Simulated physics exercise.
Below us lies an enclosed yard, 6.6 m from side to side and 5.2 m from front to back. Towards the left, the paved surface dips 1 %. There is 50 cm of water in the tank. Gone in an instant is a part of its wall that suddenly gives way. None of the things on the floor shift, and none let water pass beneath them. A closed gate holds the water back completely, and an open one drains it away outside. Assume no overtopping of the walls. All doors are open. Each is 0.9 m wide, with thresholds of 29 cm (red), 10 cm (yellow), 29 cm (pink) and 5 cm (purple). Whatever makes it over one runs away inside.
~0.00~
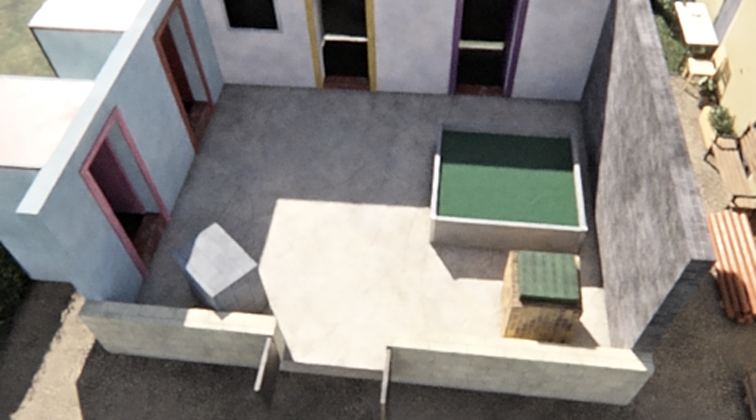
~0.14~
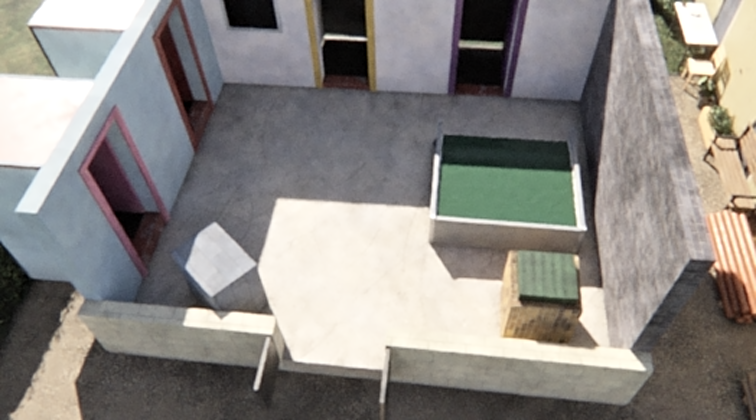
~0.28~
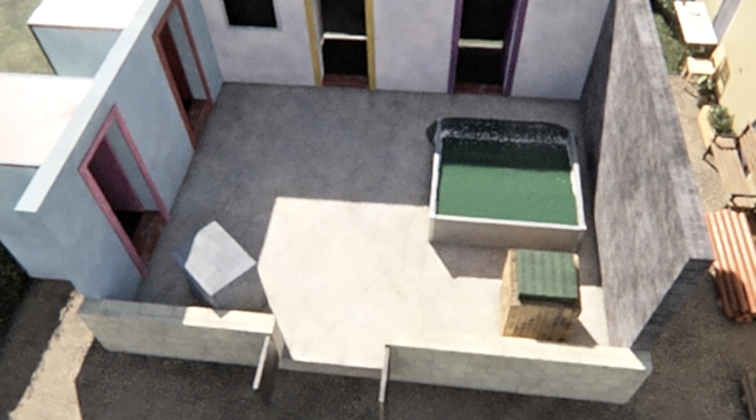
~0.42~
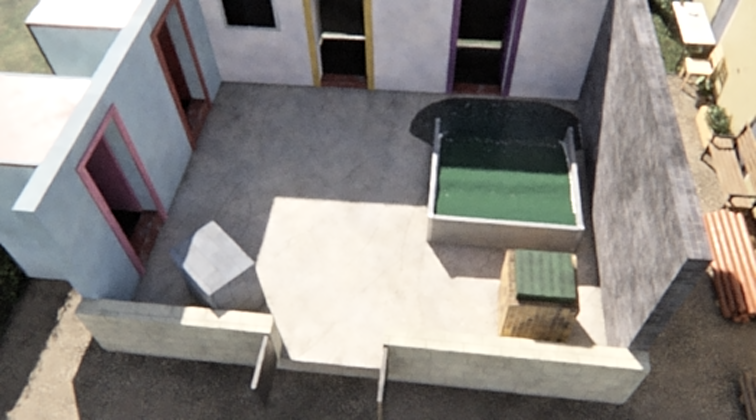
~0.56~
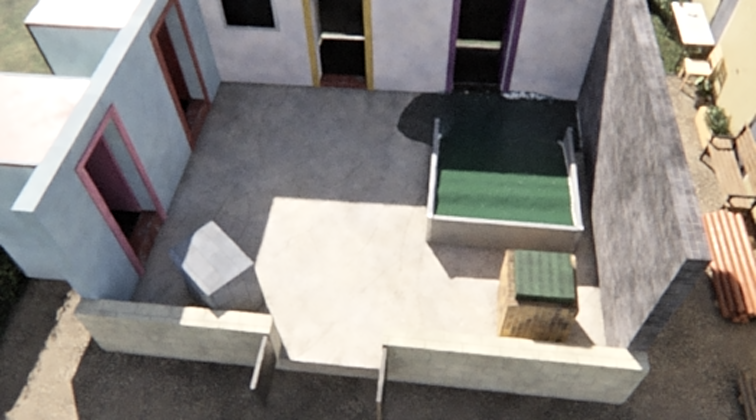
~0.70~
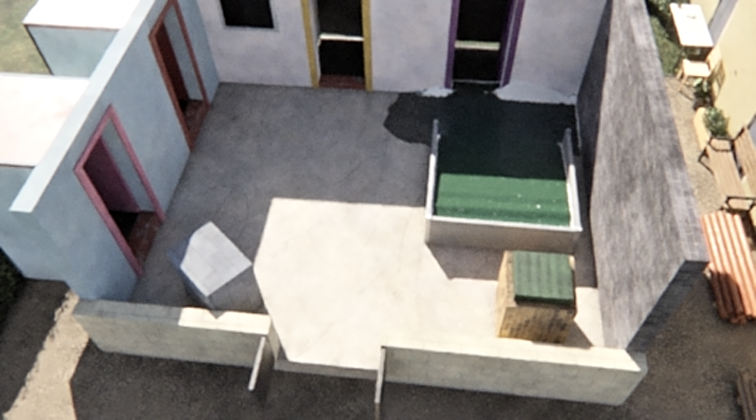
To begin with, green water sits still in a pale-walled tank in an enclosed yard with open doorways. Then the tank's far wall disappears and water pours out behind it, fanning across the paving as a dark sheet. It reaches the rear building's wall, with white foam along its base, and spreads sideways.
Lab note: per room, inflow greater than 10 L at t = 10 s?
The red door never breaches the limit; the yellow door never breaches the limit; the pink door never breaches the limit; the purple door breaches the limit.
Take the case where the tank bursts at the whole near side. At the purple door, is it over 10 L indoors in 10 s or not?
So, purple door: Within bounds.
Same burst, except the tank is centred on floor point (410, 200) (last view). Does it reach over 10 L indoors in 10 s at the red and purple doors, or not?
Well, red ends up inside the mark and purple ends up beyond the mark.
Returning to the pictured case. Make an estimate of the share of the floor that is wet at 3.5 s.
Near 45 per cent is wet.
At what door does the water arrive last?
That would be the pink door.
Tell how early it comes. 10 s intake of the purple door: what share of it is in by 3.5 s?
It comes to about 85 per cent.
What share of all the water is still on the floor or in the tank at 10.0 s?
Around 72 per cent of the water.
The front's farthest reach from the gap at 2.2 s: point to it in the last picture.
(265, 89).
After 1.4 s water covers 15 % of the floor and is deepest (36 cm) near (570, 107); red door not reached, yellow door 3 cm at the sill, 0 L in, pink door not reached, purple door 30 cm at the sill, 140 L in.
After 2.2 s water covers 20 % of the floor and is deepest (30 cm) near (570, 107); red door not reached, yellow door 7 cm at the sill, 0 L in, pink door not reached, purple door 28 cm at the sill, 304 L in.
After 3.5 s water covers 45 % of the floor and is deepest (18 cm) near (449, 100); red door 12 cm at the sill, 0 L in, yellow door 7 cm at the sill, 0 L in, pink door not reached, purple door 17 cm at the sill, 454 L in.
After 6.0 s water covers 60 % of the floor and is deepest (13 cm) near (213, 100); red door 12 cm at the sill, 0 L in, yellow door 5 cm at the sill, 0 L in, pink door 6 cm at the sill, 0 L in, purple door 8 cm at the sill, 518 L in.
After 10.0 s water covers 85 % of the floor and is deepest (12 cm) near (119, 327); red door 7 cm at the sill, 0 L in, yellow door 3 cm at the sill, 0 L in, pink door 12 cm at the sill, 0 L in, purple door 7 cm at the sill, 538 L in.
